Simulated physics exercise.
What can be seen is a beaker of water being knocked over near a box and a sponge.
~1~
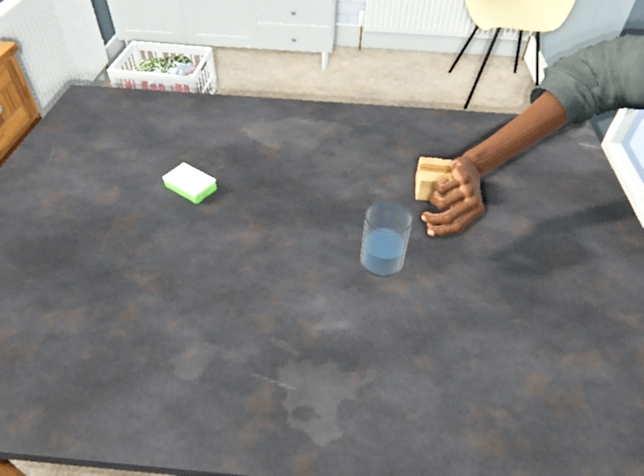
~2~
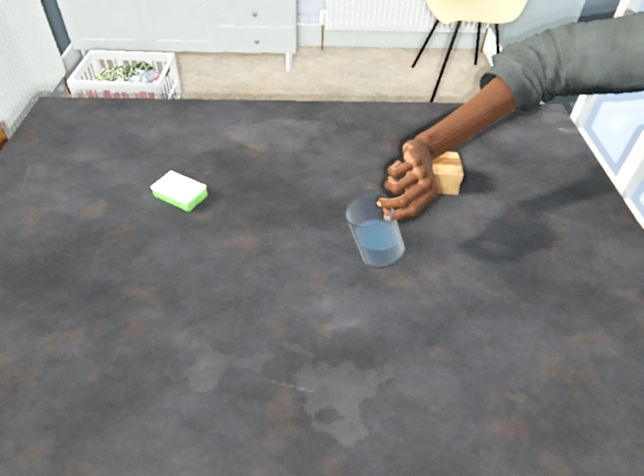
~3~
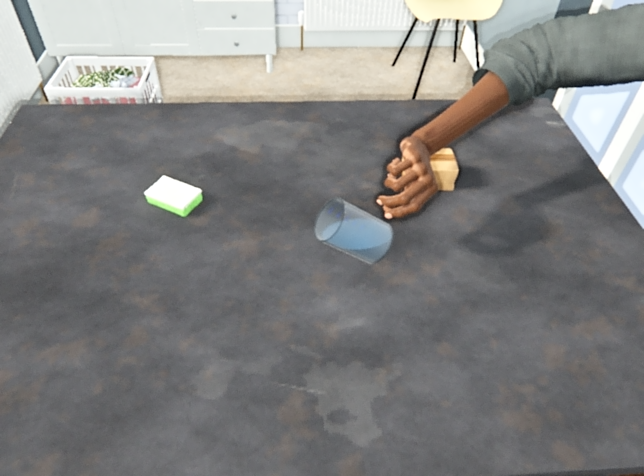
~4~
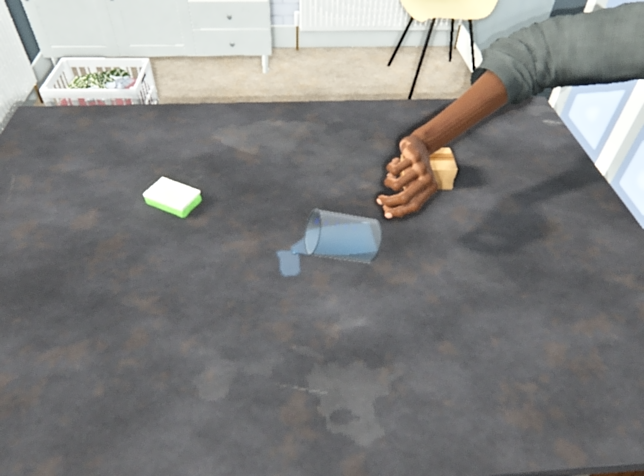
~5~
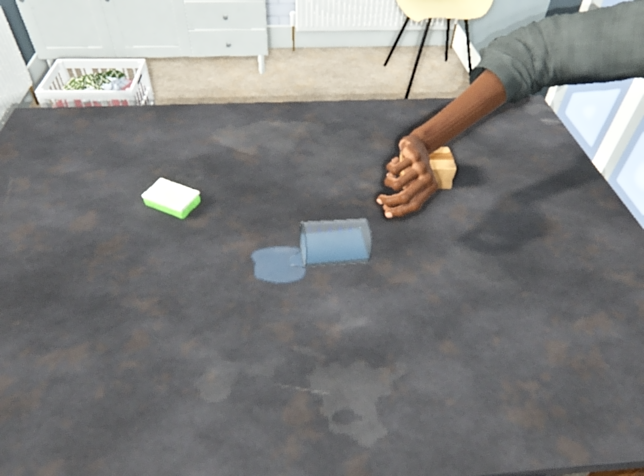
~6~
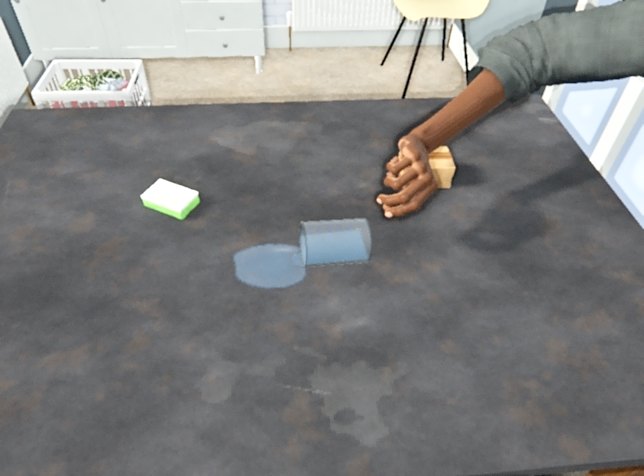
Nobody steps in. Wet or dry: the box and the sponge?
The spill leaves the box dry and the sponge wet.
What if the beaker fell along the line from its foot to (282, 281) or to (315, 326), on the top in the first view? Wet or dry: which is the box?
The first time it avoids the spill, and the next time it avoids the spill.
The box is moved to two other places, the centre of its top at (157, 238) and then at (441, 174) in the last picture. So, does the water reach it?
Try 1 - it gets hit; try 2 - it is not hit.
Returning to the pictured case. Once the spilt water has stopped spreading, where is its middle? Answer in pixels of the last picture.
Its centre lies at roughly (148, 280) in the last picture.
Next, the puddle covers about as much as a tray; the box is clear of it; the sponge is in it.
After that, the puddle covers about as much as a big tray; the box is clear of it; the sponge is in it.
Finally, the puddle covers about as much as a big tray; the box is clear of it; the sponge is in it.
